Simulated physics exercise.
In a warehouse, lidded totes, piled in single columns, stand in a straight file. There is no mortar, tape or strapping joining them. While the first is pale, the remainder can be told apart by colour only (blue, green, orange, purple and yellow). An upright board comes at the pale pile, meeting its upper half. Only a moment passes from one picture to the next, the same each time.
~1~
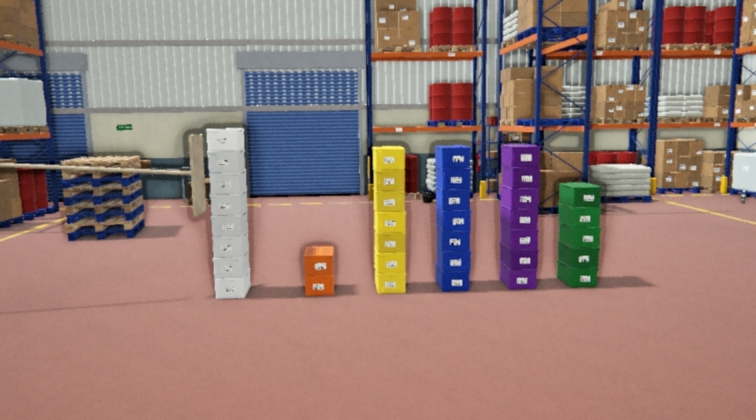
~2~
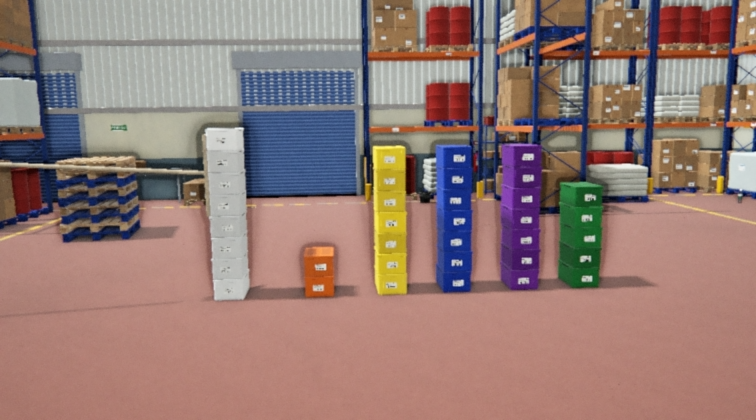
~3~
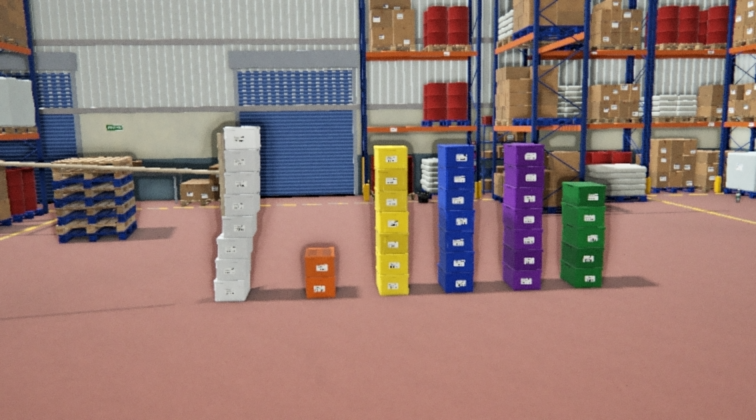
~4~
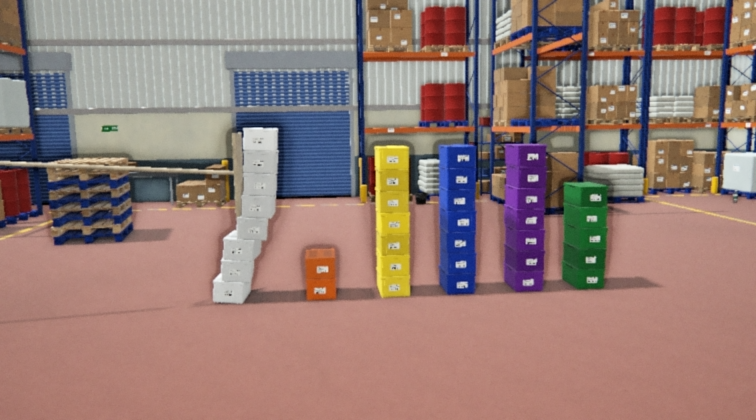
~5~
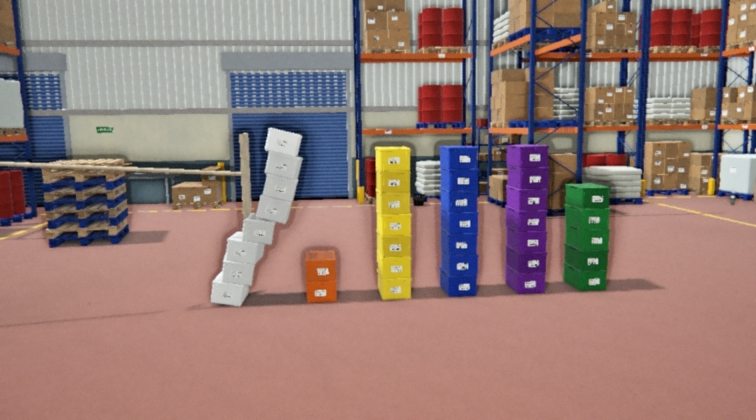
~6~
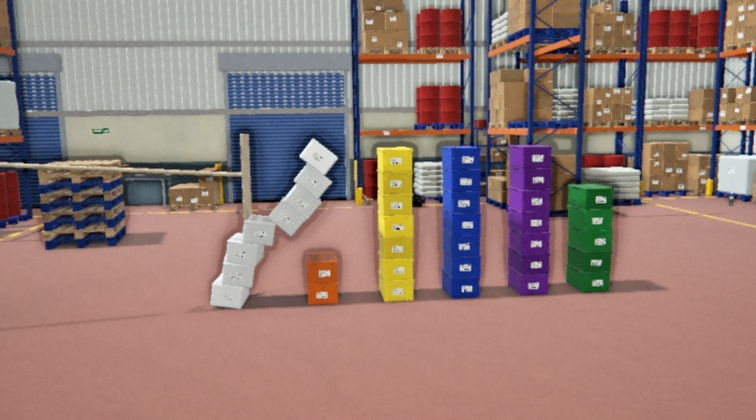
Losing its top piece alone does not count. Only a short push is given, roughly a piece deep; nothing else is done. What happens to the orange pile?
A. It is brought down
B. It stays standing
B.
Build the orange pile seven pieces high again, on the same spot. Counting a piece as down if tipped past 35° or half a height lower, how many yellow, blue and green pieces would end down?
Final down tally: Yellow = 6; blue = 7; green = 5.
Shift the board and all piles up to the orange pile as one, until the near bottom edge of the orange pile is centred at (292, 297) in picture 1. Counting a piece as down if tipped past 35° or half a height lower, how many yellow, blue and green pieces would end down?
The numbers come out as yellow 0, then blue 0, then green 0.
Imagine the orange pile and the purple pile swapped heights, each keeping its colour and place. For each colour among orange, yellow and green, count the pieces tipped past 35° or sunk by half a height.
Counts by colour: Orange 4; yellow 7; green 4.
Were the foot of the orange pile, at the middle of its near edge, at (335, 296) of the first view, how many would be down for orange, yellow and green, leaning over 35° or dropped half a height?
Orange: 0; yellow: 6; green: 4.
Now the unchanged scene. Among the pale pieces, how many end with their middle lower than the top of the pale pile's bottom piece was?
The number works out at 4.
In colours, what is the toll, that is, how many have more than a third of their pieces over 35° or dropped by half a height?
The total is 0.
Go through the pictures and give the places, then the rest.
In the first picture (places mark the middle of the side facing us; the camera moves round a little), board (192, 165) not yet touching; top orange tote (319, 266); top blue tote (456, 158); the rest undisturbed.
Board (206, 165) pushing; top orange tote (319, 267), in the second picture.
Board (220, 164) pushing; top orange tote (320, 267), in the third picture.
Board (235, 164) pushing, top of the pale pile leaning barely; top orange tote (320, 269); the rest undisturbed, in the fourth picture.
Board (243, 165) stopped, top of the pale pile leaning clearly; top orange tote (321, 271); the rest undisturbed, in the fifth picture.
Board (243, 166) stopped, top of the pale pile leaning well over; top orange tote (322, 273); top green tote (600, 199); the rest undisturbed, in the sixth picture.
Soon after the last picture, 4 of the pale pile down; none of the 2 orange totes down (0 of 28 in all colours); top orange tote unmoved.
A little later, 4 of the pale pile down; none of the 2 orange totes down (0 of 28 in all colours); top orange tote shifted a little.
Later still, 4 of the pale pile down; none of the 2 orange totes down (0 of 28 in all colours); top orange tote shifted a little; top yellow tote shifted a little.
At rest, 4 of the pale pile down; none of the 2 orange totes down (0 of 28 in all colours); top orange tote shifted a little; top green tote unmoved. As the last picture would show them, middles, top orange tote near (323, 267), top green tote near (590, 197).
